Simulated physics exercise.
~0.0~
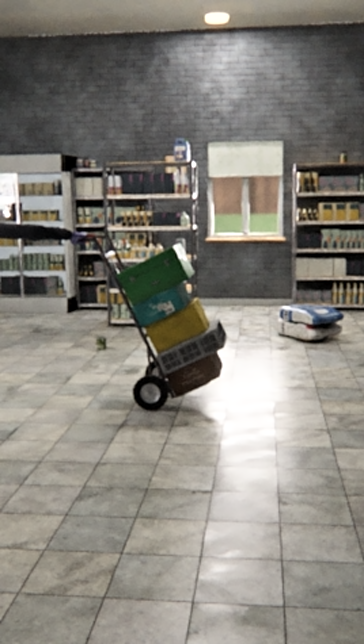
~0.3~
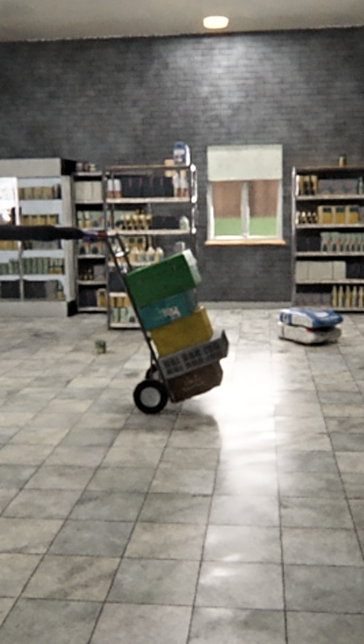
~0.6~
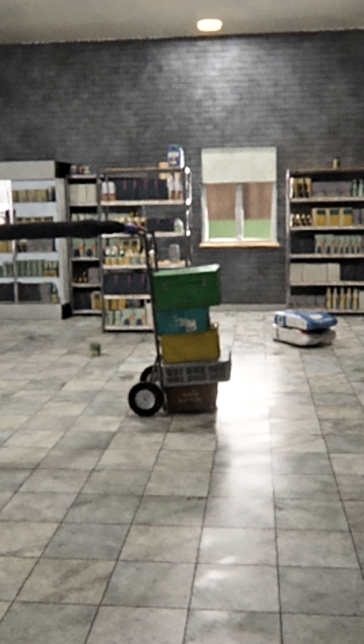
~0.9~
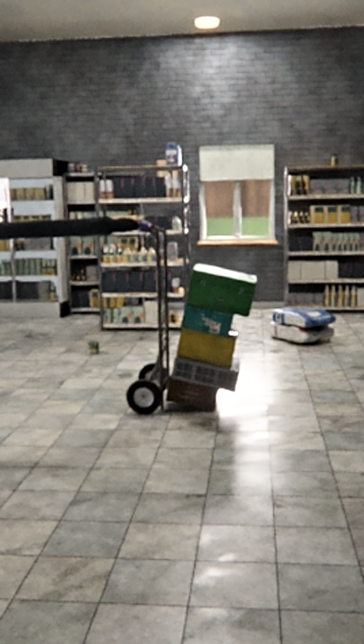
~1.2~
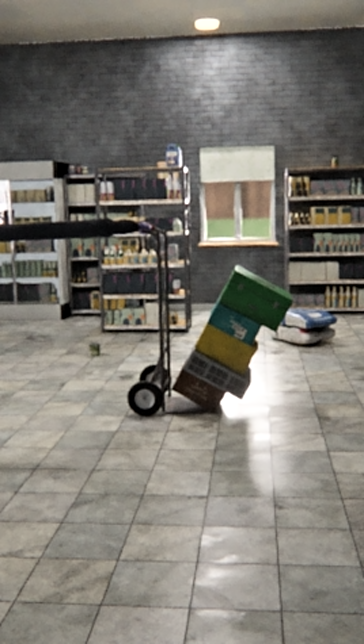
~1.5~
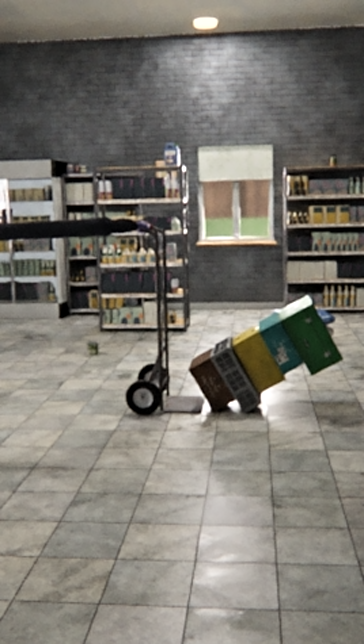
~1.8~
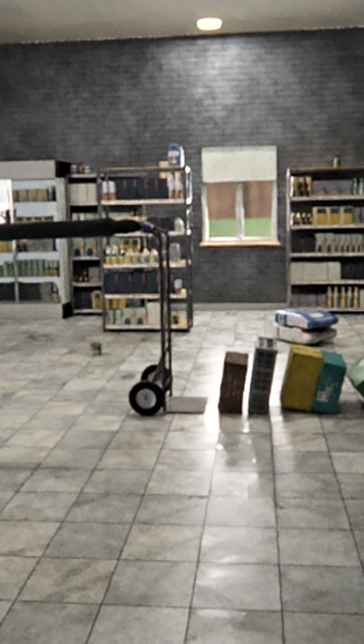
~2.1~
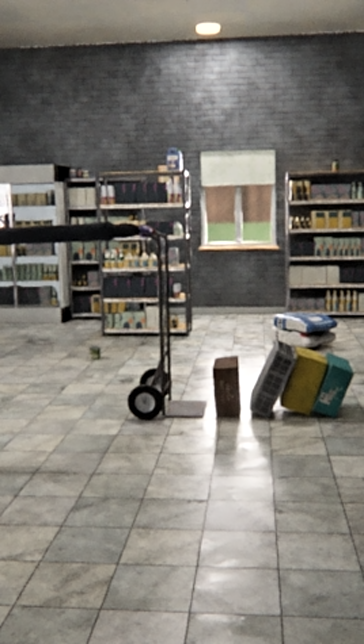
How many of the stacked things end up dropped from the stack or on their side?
Three or more of them do. The stack topples off to the right once the hand truck stands upright.
